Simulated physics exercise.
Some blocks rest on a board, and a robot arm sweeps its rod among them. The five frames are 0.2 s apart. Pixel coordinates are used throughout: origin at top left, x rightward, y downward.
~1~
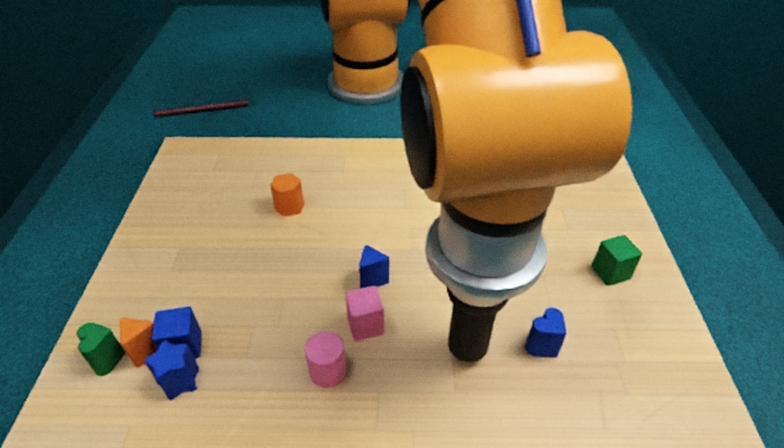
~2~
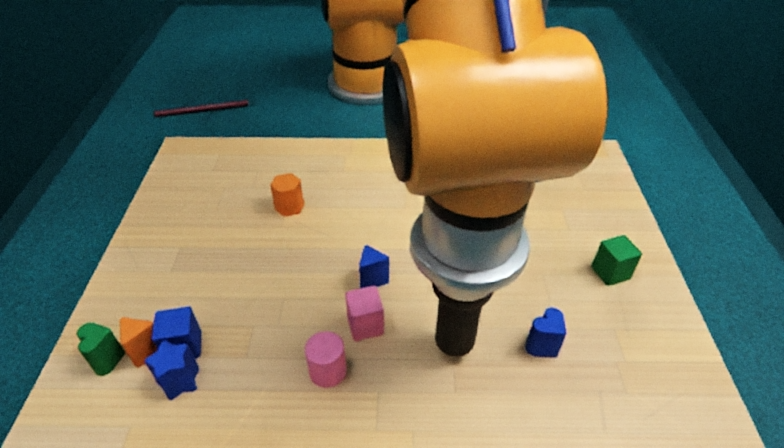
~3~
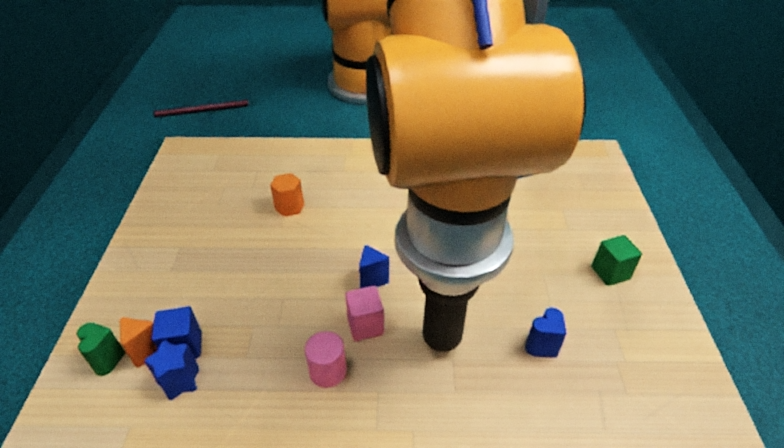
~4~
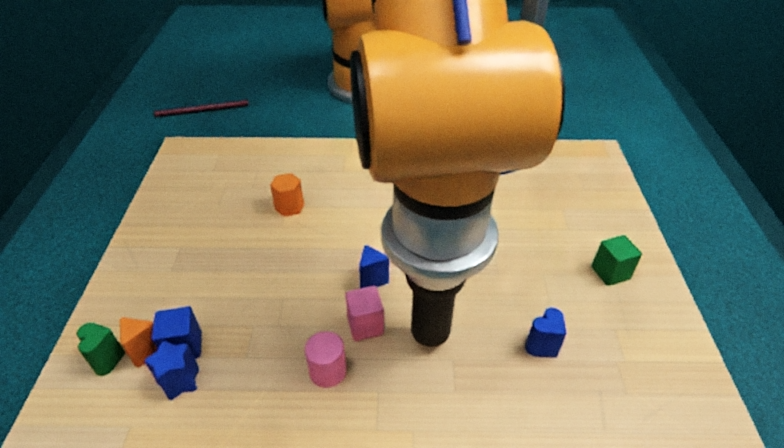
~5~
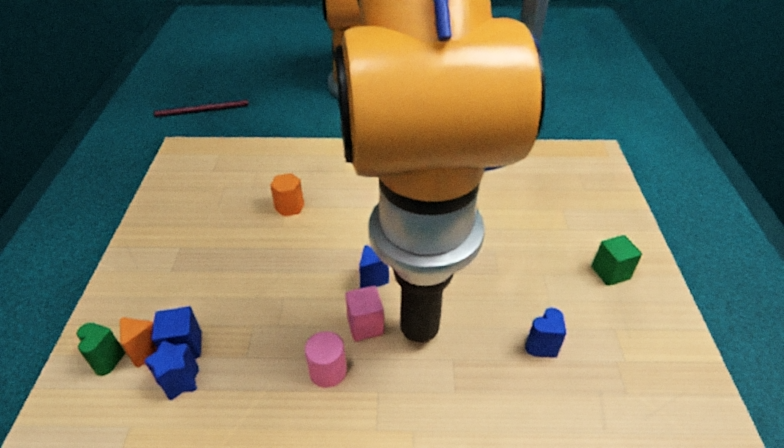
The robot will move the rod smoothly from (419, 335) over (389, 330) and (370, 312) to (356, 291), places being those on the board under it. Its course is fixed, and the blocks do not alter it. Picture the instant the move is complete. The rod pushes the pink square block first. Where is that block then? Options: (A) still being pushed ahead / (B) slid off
B - slid off.
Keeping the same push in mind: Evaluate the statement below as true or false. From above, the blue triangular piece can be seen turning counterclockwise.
Answer: False.
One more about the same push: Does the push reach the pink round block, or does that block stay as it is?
It is still where it was.
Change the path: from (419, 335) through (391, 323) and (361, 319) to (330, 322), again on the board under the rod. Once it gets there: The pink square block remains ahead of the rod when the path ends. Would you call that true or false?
The statement is true.
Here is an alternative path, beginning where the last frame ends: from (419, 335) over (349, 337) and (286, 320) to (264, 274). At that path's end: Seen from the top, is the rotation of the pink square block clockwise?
Yes.
On the path given first. Halfway along, rod at (376, 312); pink square block at (339, 292), turned 20° clockwise.
At the end, rod at (355, 282); pink round block unmoved; pink square block at (326, 286), turned 15° anticlockwise; blue triangular piece at (370, 248), turned 50° clockwise.
